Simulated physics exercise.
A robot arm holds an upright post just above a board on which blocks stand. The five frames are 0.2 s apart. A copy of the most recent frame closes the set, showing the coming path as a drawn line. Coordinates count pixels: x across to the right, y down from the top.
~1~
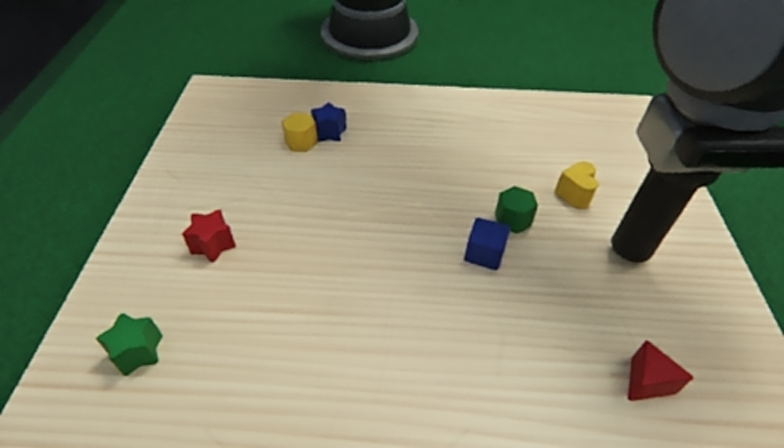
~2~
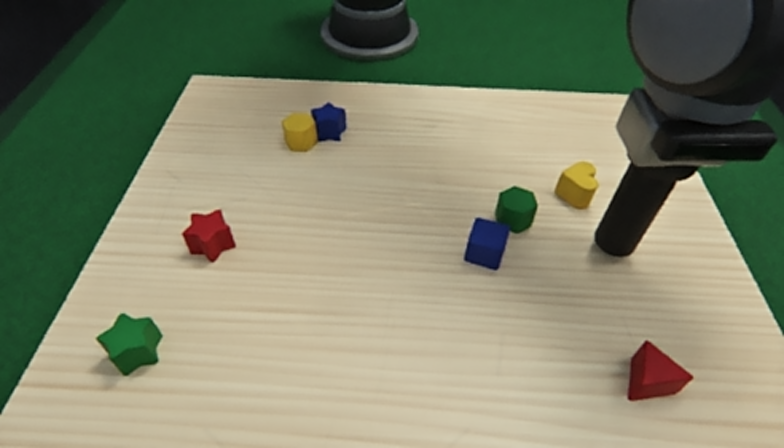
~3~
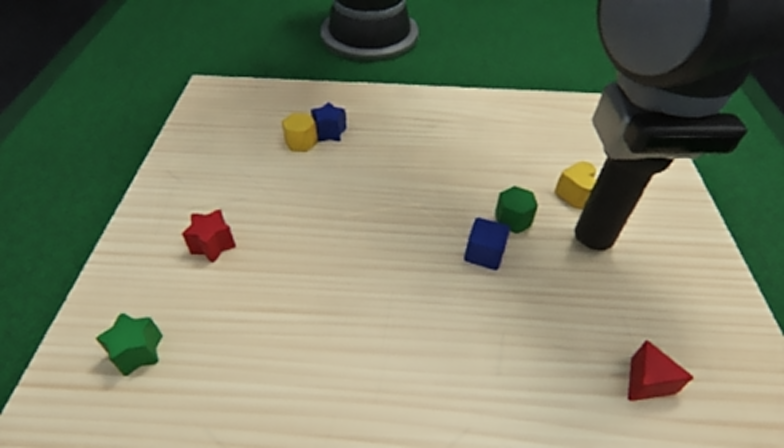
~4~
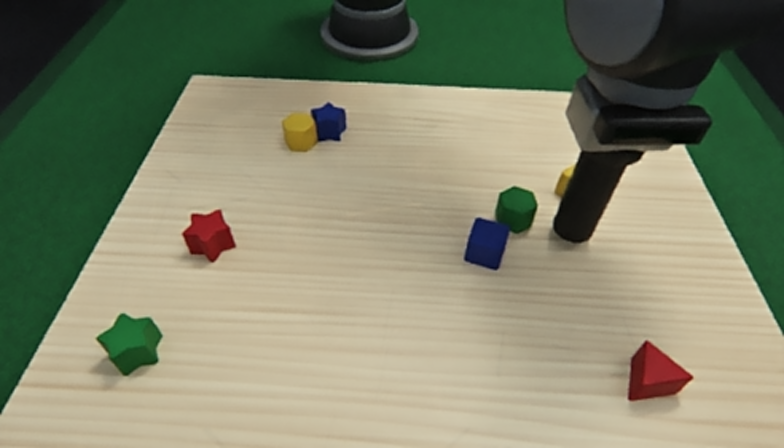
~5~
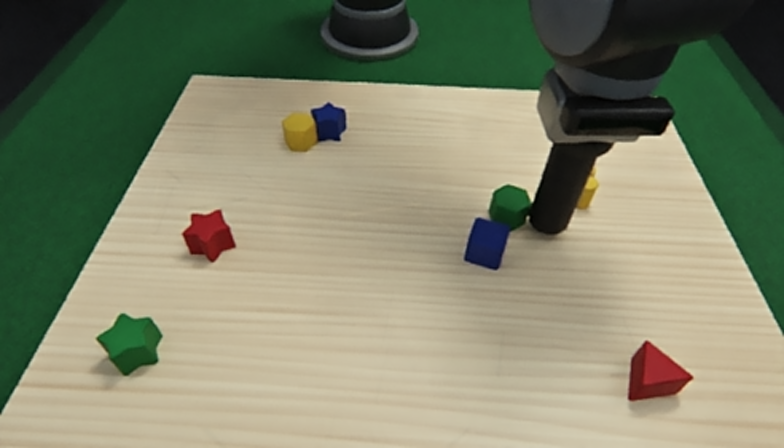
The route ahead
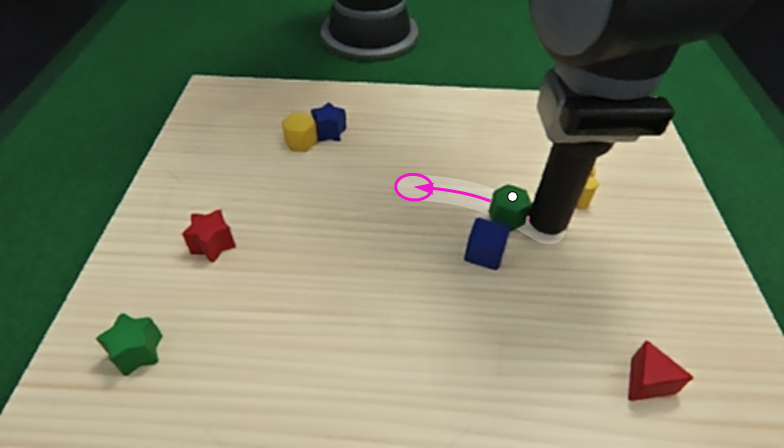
A robot arm holding a dark upright post moves steadily left across a wooden board of coloured blocks, passing in front of the yellow heart, then nudges the green hexagon slightly left beside the still blue block.
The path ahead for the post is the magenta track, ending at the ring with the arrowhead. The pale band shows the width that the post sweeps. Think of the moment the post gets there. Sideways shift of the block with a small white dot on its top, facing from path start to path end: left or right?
Facing the way the path runs, start to end, you'll find the block with a small white dot on its top has shifted left.
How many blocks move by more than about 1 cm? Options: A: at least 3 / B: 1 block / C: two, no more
(B)
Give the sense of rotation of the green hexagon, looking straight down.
My prediction: CCW.
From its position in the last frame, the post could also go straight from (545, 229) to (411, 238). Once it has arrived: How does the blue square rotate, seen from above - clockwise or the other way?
Viewed from above: Anti-clockwise.
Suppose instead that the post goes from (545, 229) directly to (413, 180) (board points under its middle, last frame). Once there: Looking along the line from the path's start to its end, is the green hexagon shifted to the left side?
Short answer: Yes.
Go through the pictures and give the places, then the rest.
The first picture shows post's lower end at (632, 247); blue square at (490, 233); green hexagon at (519, 199).
The second picture shows post at (615, 241); blocks still.
The third picture shows post at (595, 235); blocks still.
The fourth picture shows post at (573, 228); blocks still.
The fifth picture shows post at (548, 220); blue square at (490, 233); green hexagon at (513, 197).
Drawn move, from (545, 229) by way of (503, 206) and (459, 192) to (414, 187); the dot is on the green hexagon.
What follows on the original path. One third of the way, post at (505, 197); green hexagon at (471, 185), turned 45° anticlockwise.
Two thirds of the way, post at (460, 183); green hexagon at (432, 184), turned 95° anticlockwise.
At the end, post at (414, 178); blue square still; green hexagon at (410, 191), turned 135° anticlockwise.
